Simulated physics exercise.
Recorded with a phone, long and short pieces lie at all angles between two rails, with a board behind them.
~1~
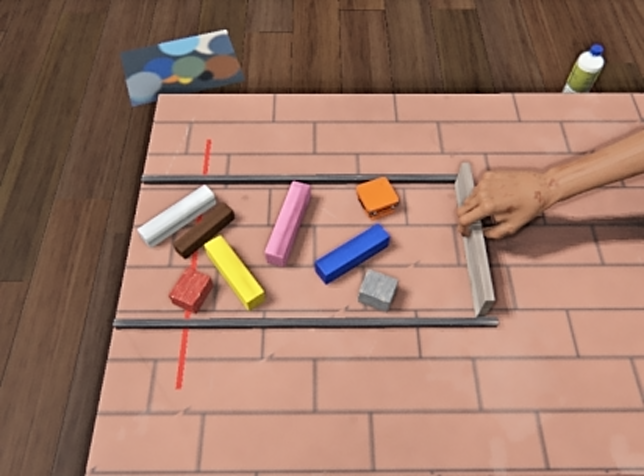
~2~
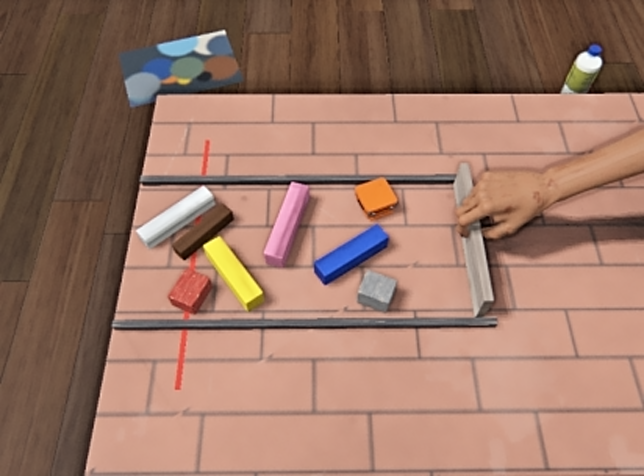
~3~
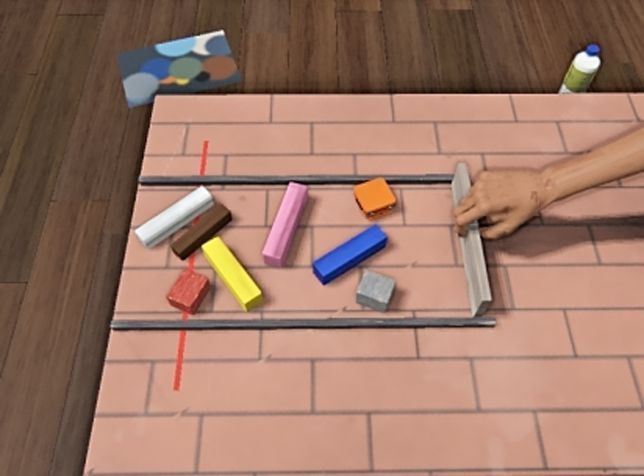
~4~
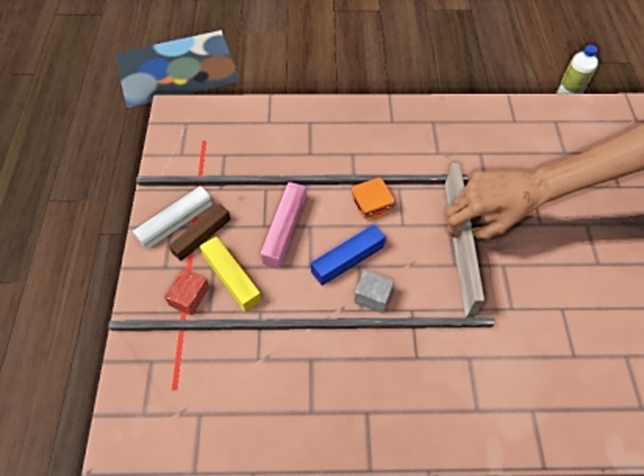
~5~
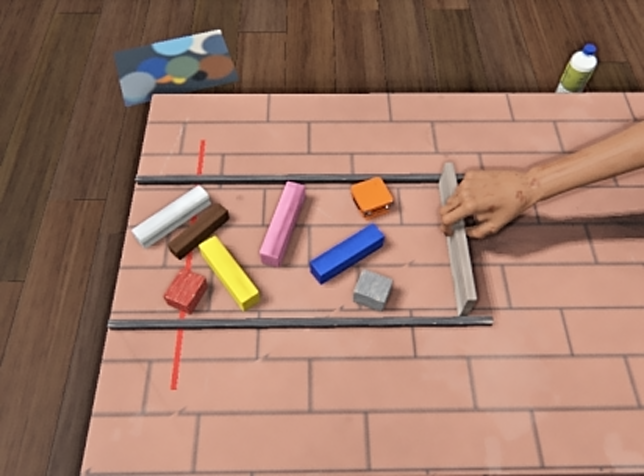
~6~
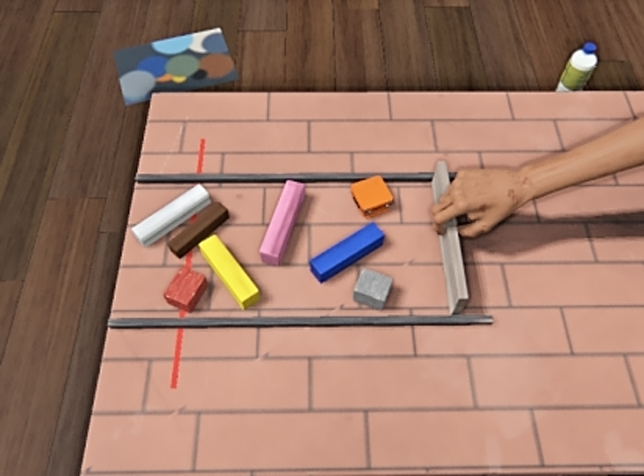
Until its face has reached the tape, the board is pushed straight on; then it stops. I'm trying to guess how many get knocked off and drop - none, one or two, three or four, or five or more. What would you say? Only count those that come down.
The ones that fall? Three or four of them, I think.
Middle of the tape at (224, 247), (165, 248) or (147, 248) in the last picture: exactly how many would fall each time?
So, one try after another, the floor gets 0, then 5, then 6.
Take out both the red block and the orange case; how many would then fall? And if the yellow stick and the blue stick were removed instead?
It would be 0 and 1.
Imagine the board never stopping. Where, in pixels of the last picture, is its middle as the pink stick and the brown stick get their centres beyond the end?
The middle is at (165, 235) when it's the pink stick, and at (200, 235) when it's the brown stick.
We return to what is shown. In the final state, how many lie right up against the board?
The figure is 3.
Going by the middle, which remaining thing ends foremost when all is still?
It's the yellow stick.
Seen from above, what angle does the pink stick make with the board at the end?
Close to 0°.
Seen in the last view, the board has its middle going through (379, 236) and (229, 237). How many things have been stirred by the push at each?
That gives 3 for the first and 8 for the second.
A little later, none off yet; white stick at rest near (173, 216); red block at rest near (186, 290); brown stick at rest near (199, 230).
Next, none off yet; white stick at rest near (173, 216); red block moving near (176, 291); brown stick moving near (194, 231).
When it is over, the number that fall off is three or four; down, brown stick, red block and white stick.
